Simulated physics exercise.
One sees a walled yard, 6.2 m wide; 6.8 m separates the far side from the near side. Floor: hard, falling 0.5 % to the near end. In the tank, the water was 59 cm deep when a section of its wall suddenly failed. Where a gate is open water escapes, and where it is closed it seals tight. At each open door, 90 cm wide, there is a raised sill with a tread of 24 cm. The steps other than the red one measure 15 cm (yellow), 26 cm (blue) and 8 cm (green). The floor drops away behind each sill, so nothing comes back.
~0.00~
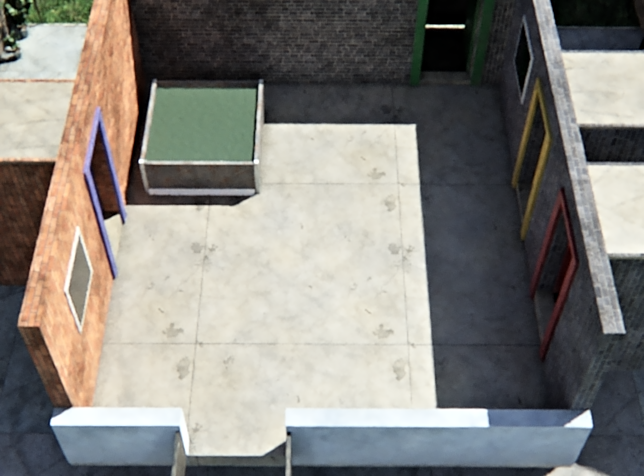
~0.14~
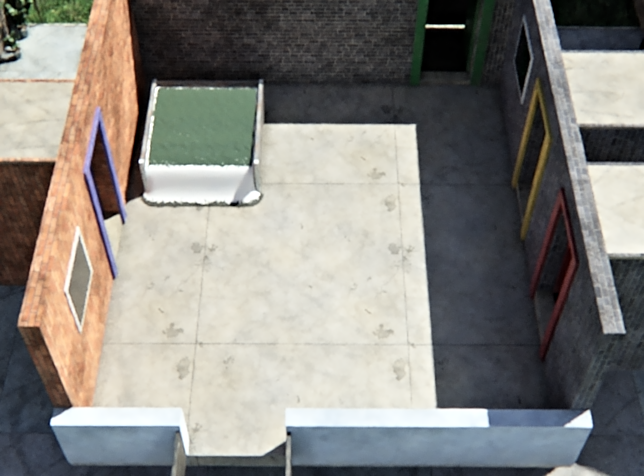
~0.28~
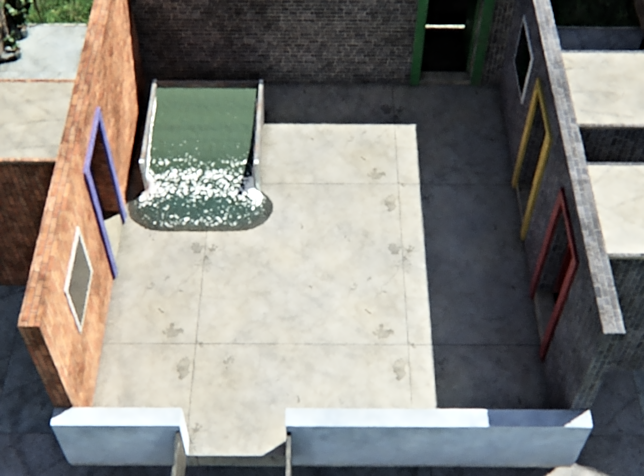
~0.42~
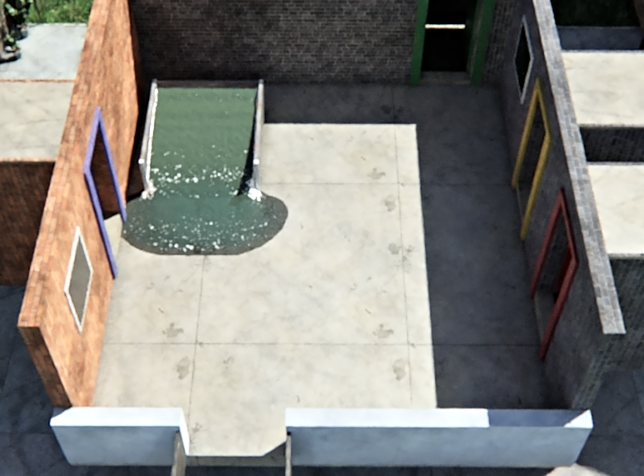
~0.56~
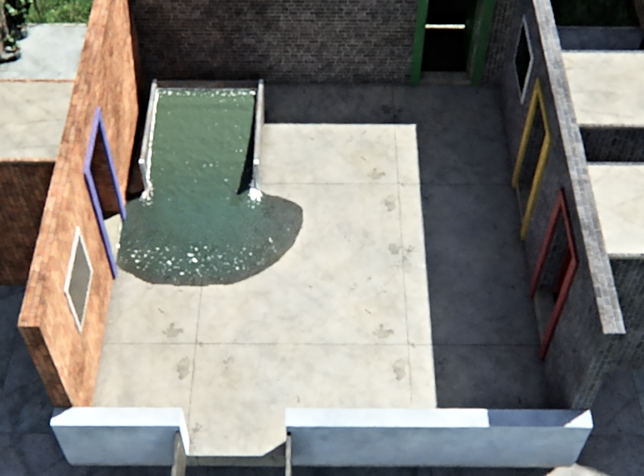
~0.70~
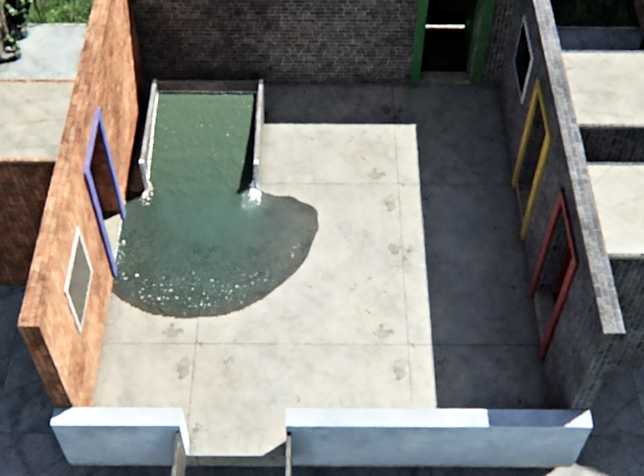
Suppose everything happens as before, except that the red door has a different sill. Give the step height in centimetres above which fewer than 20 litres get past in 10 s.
6.5 cm.
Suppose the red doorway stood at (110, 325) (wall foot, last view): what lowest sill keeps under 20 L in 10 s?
Roughly 7.0 cm.
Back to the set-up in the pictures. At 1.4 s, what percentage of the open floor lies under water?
Some 30 per cent is wet.
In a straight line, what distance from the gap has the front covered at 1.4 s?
Around 4.4 m out.
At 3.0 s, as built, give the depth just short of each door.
Yellow door 0 cm, blue door 10 cm, green door 0 cm, red door 0 cm.
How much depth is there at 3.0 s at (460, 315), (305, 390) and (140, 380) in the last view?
The three readings, in order, are 1, 3 and 14 cm.
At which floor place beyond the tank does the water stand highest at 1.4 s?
(173, 198).
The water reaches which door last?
Coming last is the green one.
After 1.4 s water covers 30 % of the floor, deepest (22 cm) near (173, 198); it has not reached the red door.
After 3.0 s water covers 45 % of the floor, deepest (28 cm) near (102, 438); it has not reached the red door.
After 10.0 s water covers 85 % of the floor, deepest (8 cm) near (388, 439); 6 cm at the red door, 0 litres in over its 22 cm sill.
At the red door as built, the water arrived by 4.6 s and peaked near 12 cm at 6.0 s.
Run again over the same 10 s with other heights there, 33 litres in over 5 cm, 8 litres over 8 cm. The limit of 20 litres is kept from about 6.5 cm up.
